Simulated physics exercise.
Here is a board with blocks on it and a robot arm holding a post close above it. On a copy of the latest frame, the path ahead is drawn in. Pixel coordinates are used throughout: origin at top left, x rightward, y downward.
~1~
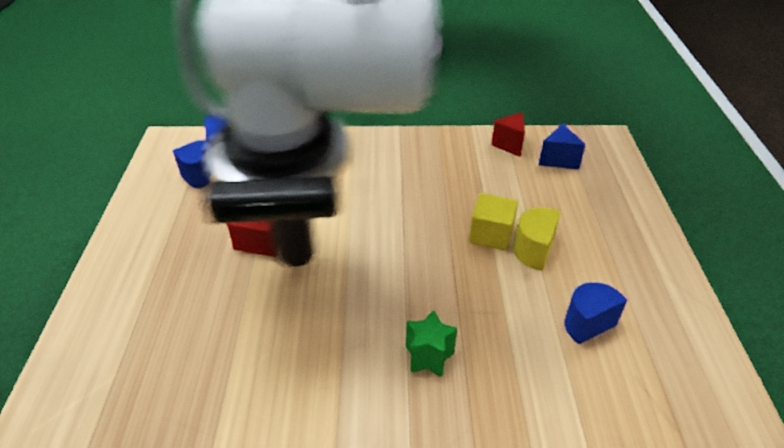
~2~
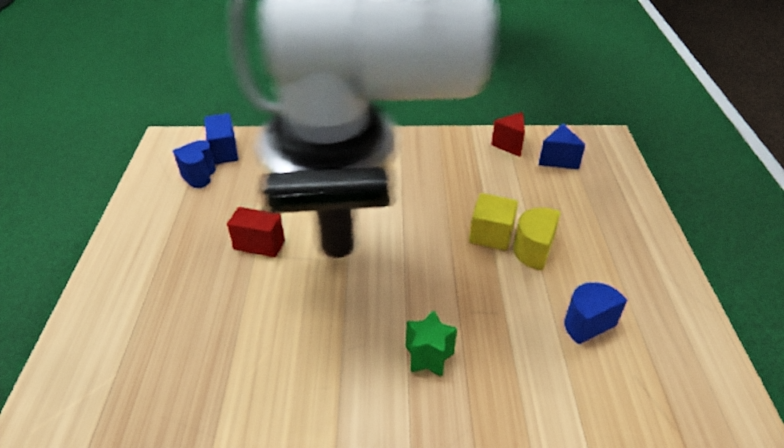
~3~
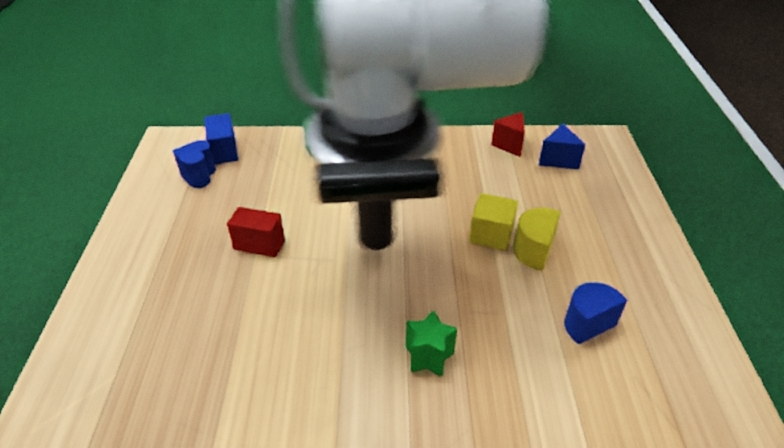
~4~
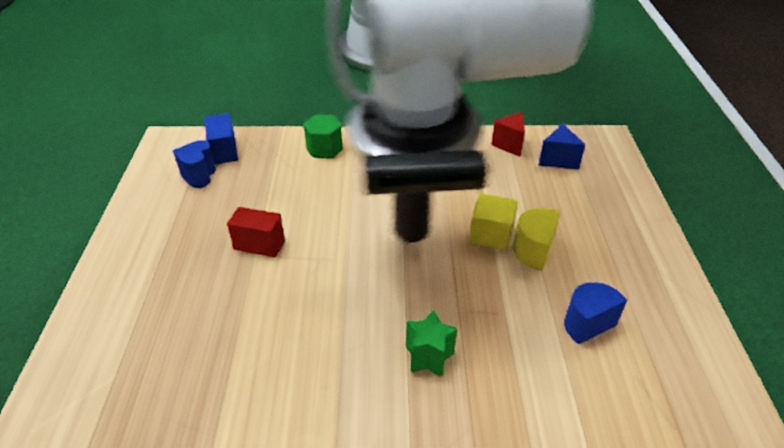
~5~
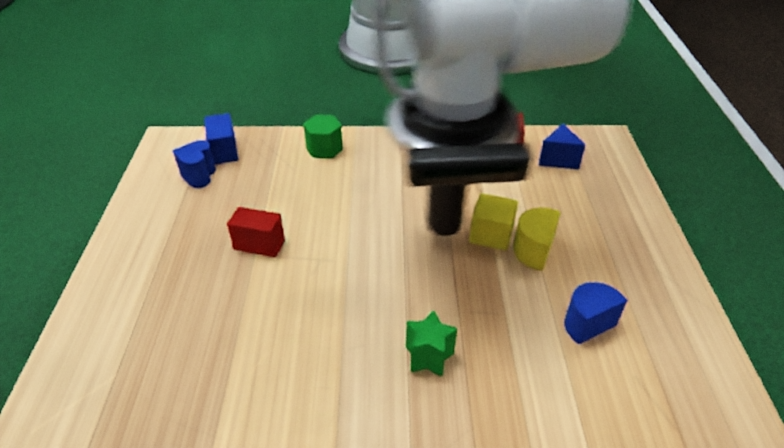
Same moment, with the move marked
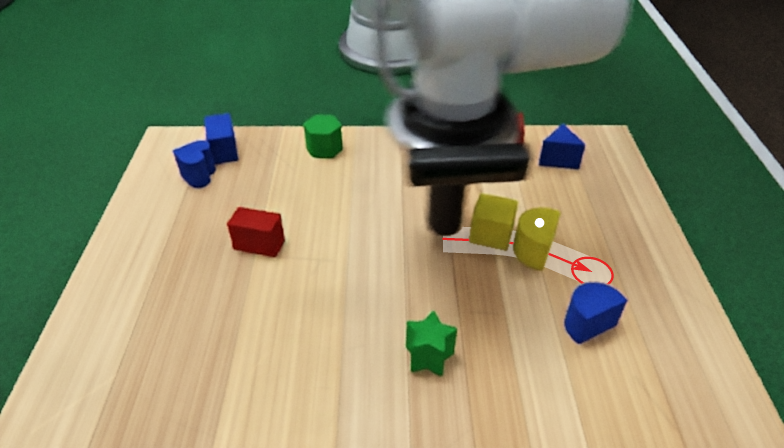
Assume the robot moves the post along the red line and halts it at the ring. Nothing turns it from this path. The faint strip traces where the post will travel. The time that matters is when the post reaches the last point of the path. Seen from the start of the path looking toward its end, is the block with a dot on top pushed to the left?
I expect so.
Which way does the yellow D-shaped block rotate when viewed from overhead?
It swings round anticlockwise.
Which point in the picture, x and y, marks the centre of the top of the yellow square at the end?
My estimate: (548, 198).
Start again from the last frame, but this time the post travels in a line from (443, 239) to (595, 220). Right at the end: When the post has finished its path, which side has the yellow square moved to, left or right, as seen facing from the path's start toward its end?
Its sideways move is to the left.
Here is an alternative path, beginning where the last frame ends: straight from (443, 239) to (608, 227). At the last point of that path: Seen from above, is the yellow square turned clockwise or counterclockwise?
From above, it turns counterclockwise.
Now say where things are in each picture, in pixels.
Post's lower end (297, 254); yellow square (496, 208); yellow D-shaped block (540, 223); blue D-shaped block (597, 298), in the first picture.
Post (338, 246); blocks still, in the second picture.
Post (376, 238); blocks still, in the third picture.
Post (411, 231); blocks still, in the fourth picture.
Post (444, 225); yellow square (496, 208); yellow D-shaped block (540, 223); blue D-shaped block (597, 298), in the fifth picture.
Drawn move, from (443, 239) via (518, 244), ending at (592, 272); the dot is on the yellow D-shaped block.
The first path, step by step. One third of the way, post (495, 227); yellow square (529, 202), turned 35° anticlockwise; yellow D-shaped block (568, 223), turned 30° clockwise.
Two thirds of the way, post (547, 237); yellow square (548, 198), turned 75° anticlockwise; yellow D-shaped block (592, 227), turned 25° clockwise.
At the end, post (597, 258); yellow square (548, 198), turned 75° anticlockwise; yellow D-shaped block (632, 232), turned 35° anticlockwise; blue D-shaped block still.
